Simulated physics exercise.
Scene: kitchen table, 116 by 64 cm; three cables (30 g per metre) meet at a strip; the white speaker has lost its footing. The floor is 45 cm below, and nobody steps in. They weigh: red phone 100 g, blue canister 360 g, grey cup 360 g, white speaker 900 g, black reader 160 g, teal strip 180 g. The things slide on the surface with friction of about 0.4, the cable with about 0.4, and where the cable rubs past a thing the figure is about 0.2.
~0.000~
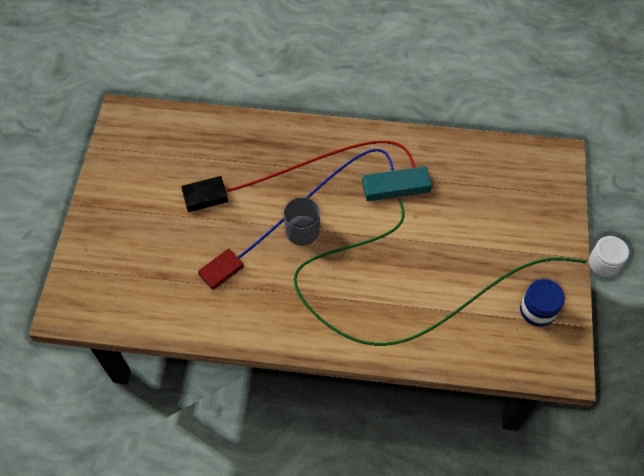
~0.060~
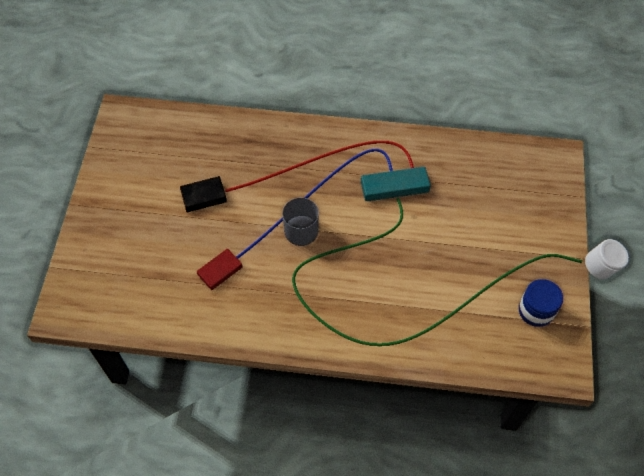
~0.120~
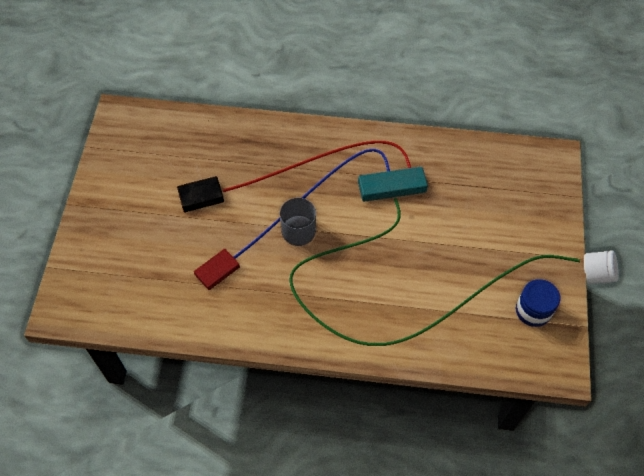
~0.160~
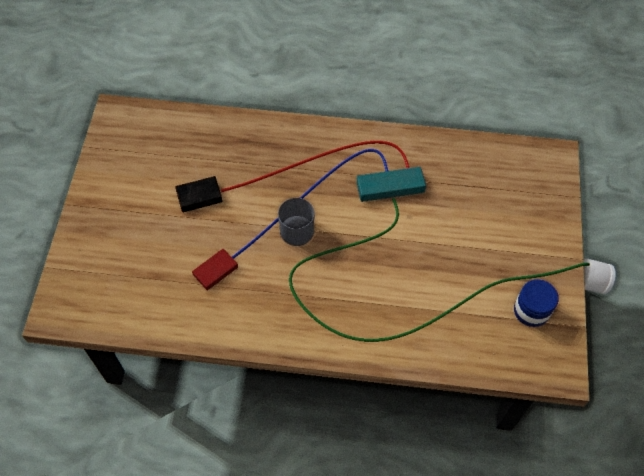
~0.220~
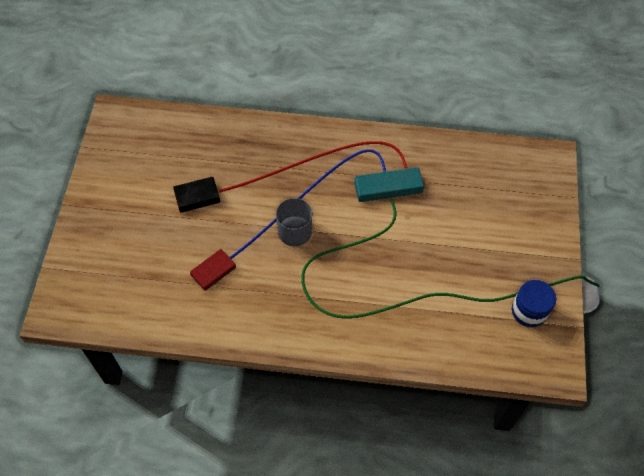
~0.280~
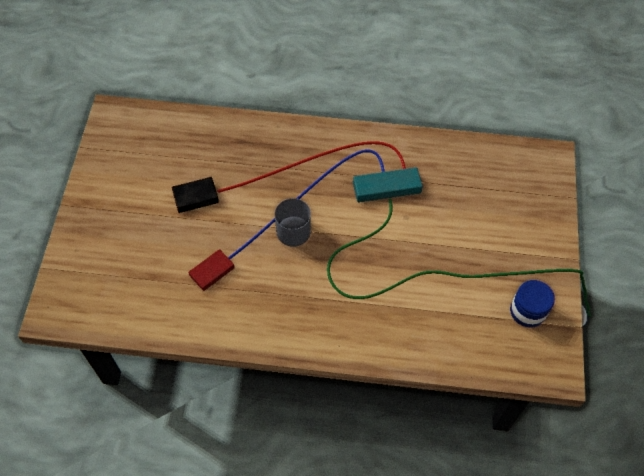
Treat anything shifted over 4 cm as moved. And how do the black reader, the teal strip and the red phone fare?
The black reader is not moved, the teal strip is not moved, the red phone is not moved.
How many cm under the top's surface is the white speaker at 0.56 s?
Depth below the top: Around 40 cm.
At 0.6 s, the strip's end of the green cable at (403, 197); teal strip 2 cm off its start, white speaker over the edge.
At 0.8 s, the strip's end of the green cable at (405, 196); teal strip 2 cm off its start, white speaker over the edge.
At 1.1 s, the strip's end of the green cable at (405, 196); teal strip 2 cm off its start at (397, 180), white speaker over the edge.
At 1.4 s, the strip's end of the green cable at (405, 196); teal strip 2 cm off its start, white speaker over the edge.
At 2.6 s, the strip's end of the green cable at (405, 196); teal strip 2 cm off its start at (397, 180), black reader 0 cm off its start at (195, 192), red phone 0 cm off its start at (211, 268), white speaker over the edge.
